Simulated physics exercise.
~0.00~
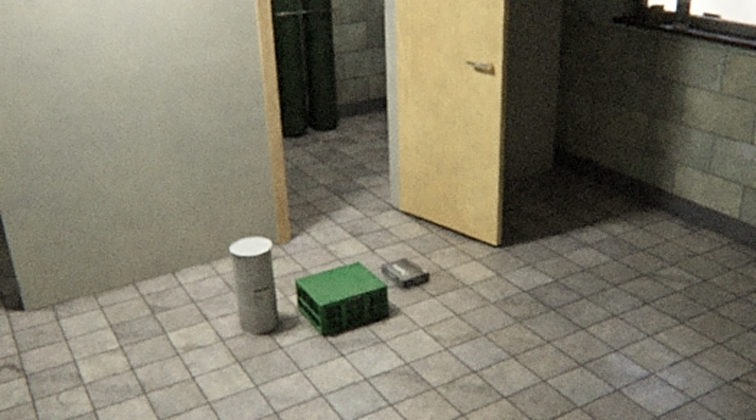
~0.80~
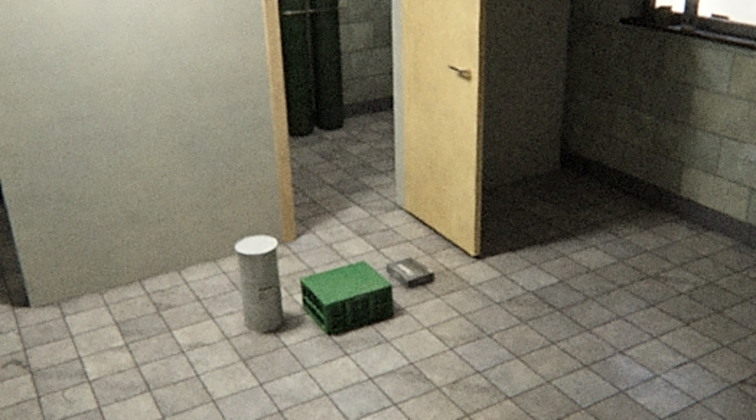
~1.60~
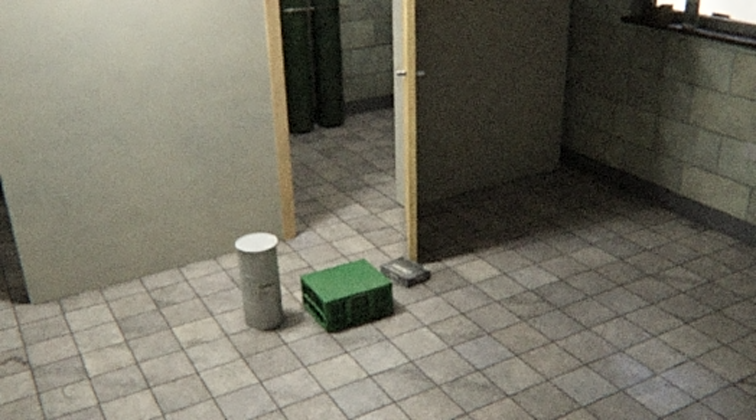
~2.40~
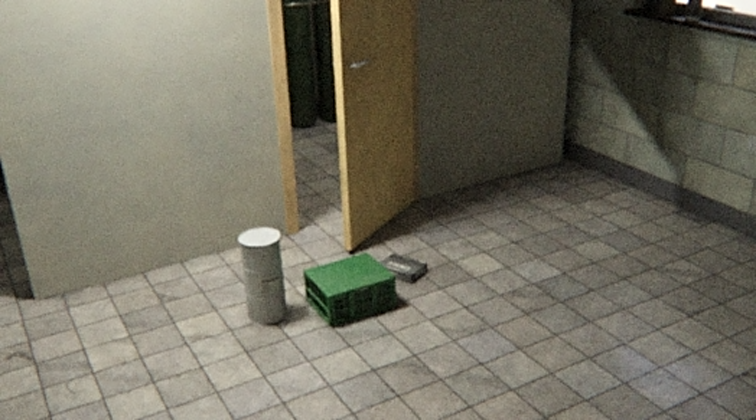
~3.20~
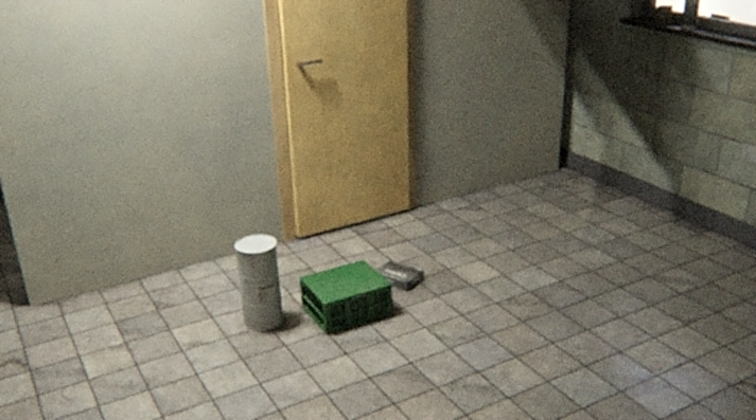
A room with a grey tiled floor and plain grey walls is seen from above through a slightly swaying camera, with a window at the upper right. A pale yellow wooden door stands wide open into the room, showing dark green upright shapes beyond the doorway. On the floor in front are a white canister, a green crate to its right and a small grey packet beyond the crate. The door swings leftward, its edge passing close to the packet, which shifts only slightly. It keeps turning and ends shut in its frame, with all three objects still standing or lying nearby.
